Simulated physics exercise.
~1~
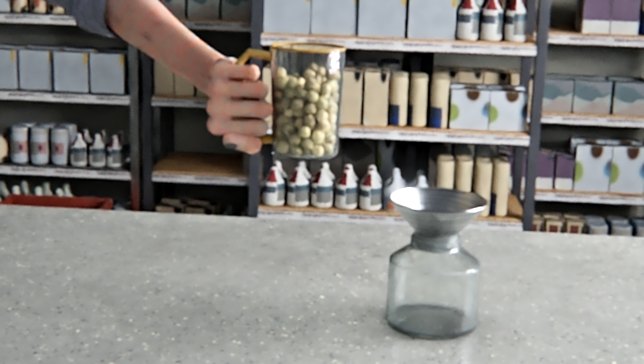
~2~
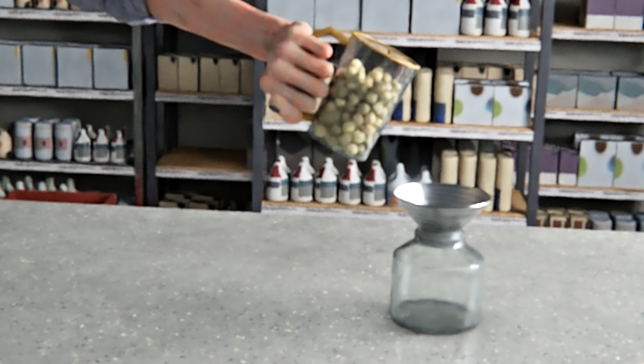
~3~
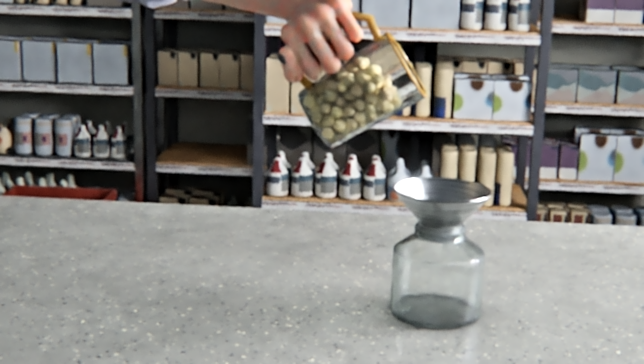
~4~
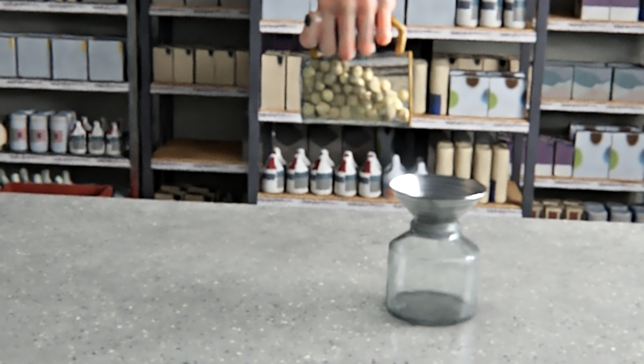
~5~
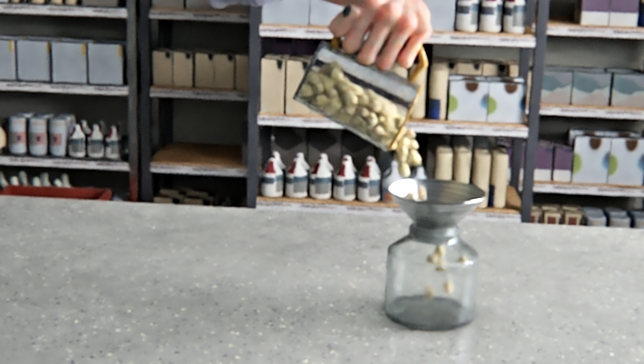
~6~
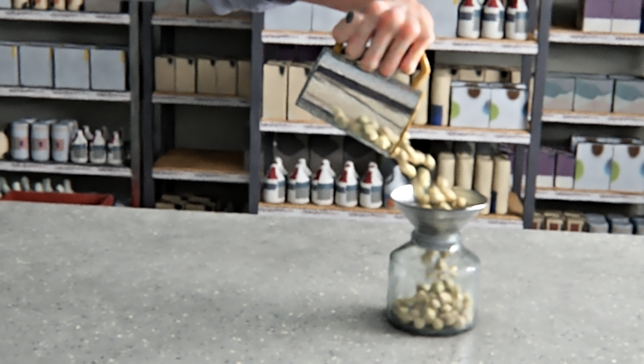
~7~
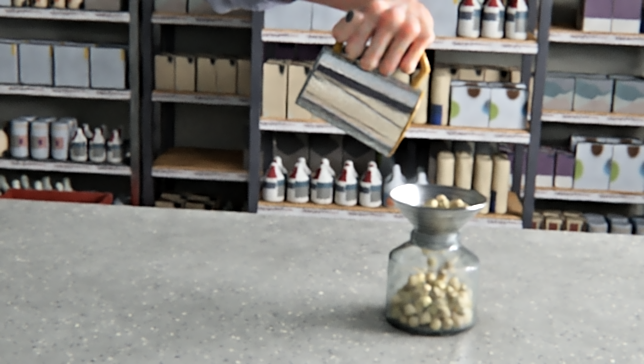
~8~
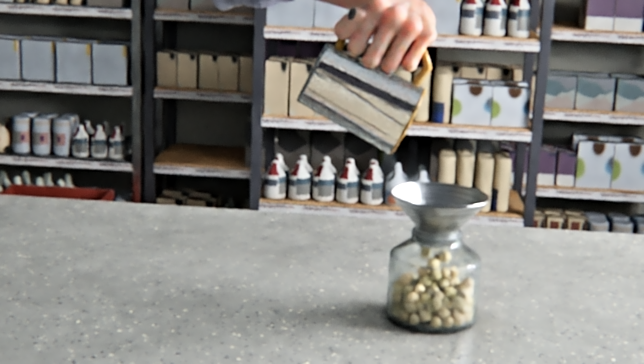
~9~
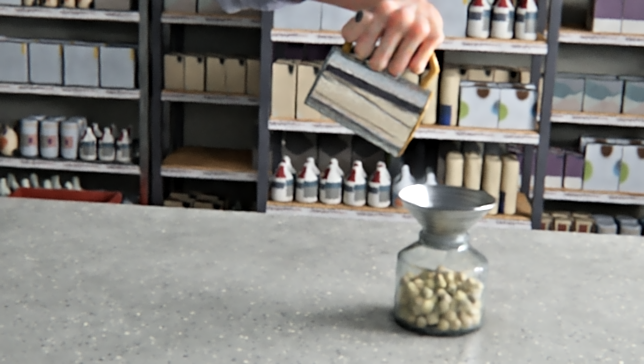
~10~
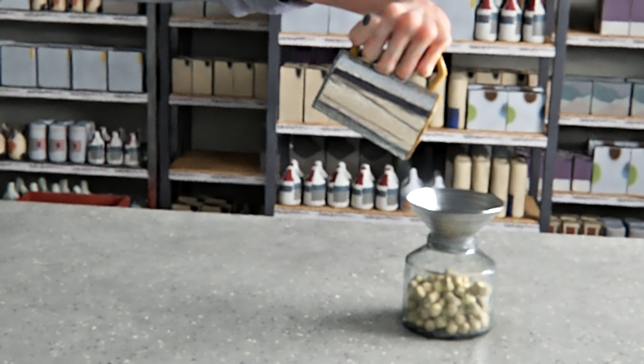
In this clip, a hand tilts a clear cup of pale round nuts above a metal funnel set in a glass jar on a grey counter, pouring them through until the cup and funnel are empty and the nuts rest in the jar, with none spilt.
